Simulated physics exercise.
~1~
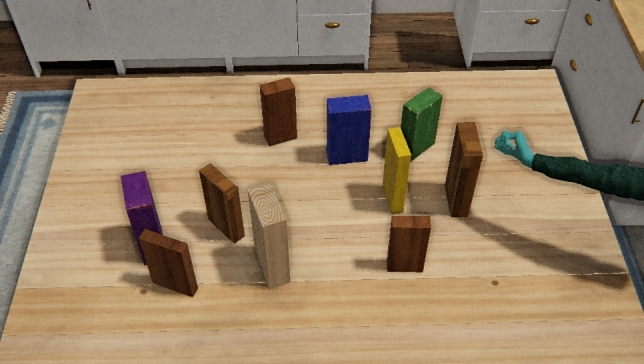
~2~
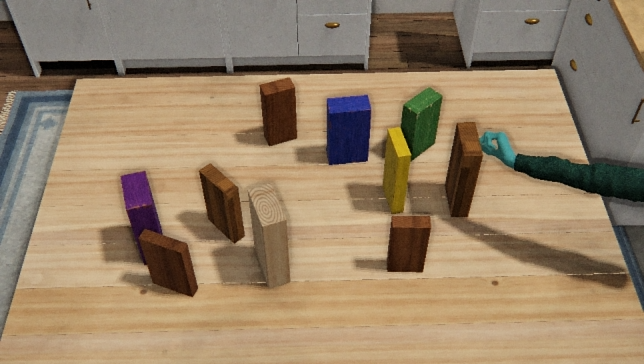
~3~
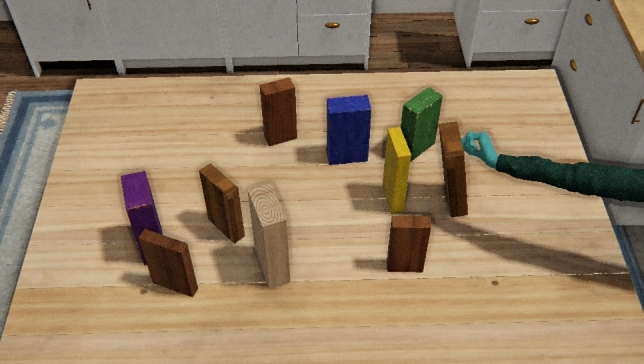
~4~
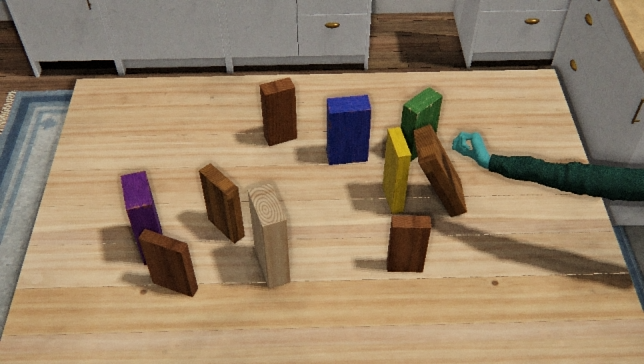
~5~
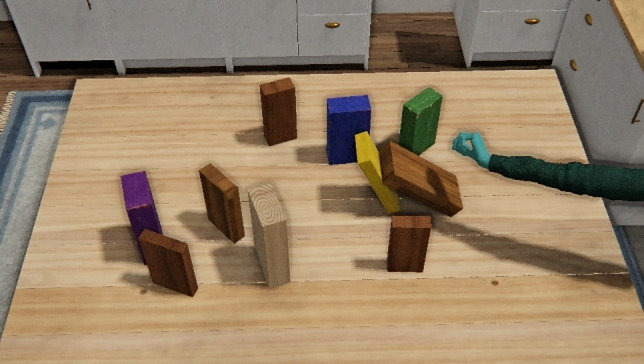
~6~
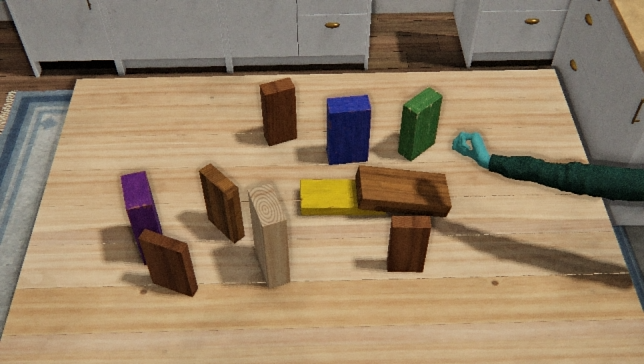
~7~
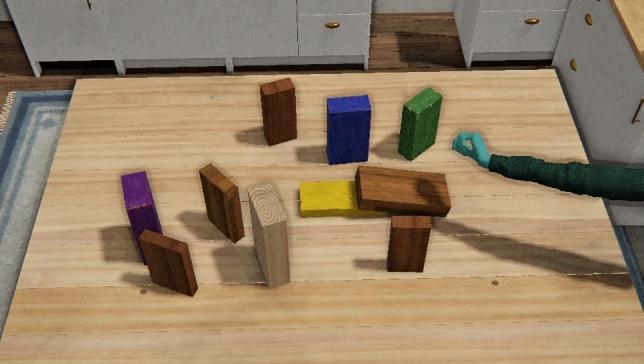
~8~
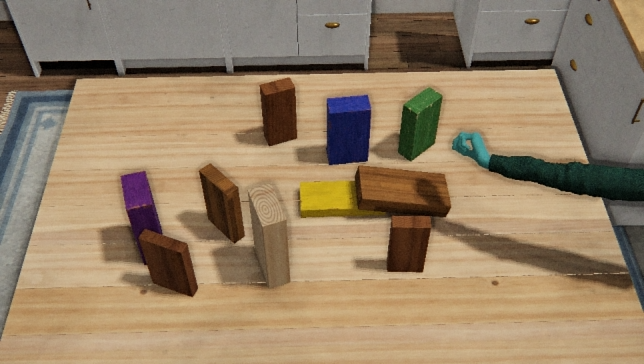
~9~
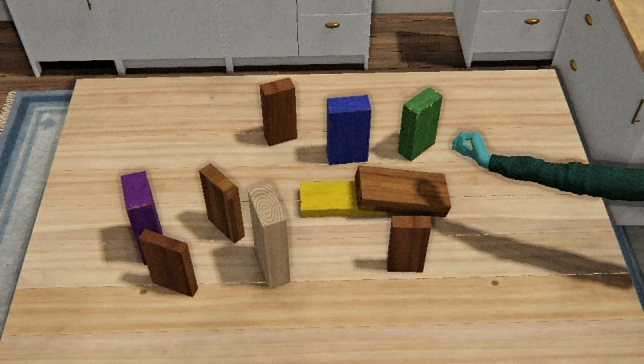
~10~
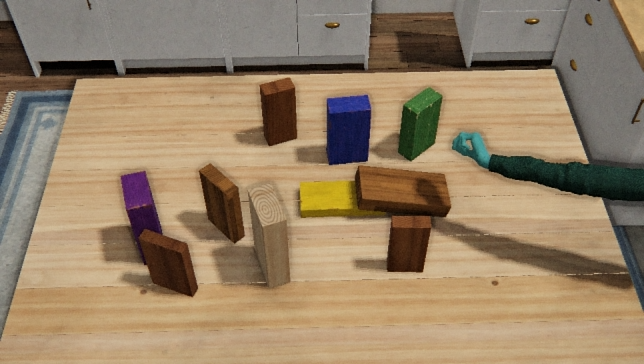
The video shows a teal hand pushing a tall brown block on a wooden table scattered with upright blocks. It topples left into the yellow block, knocking it down too, and both end up lying flat while the purple, blue, green and remaining blocks stay standing.
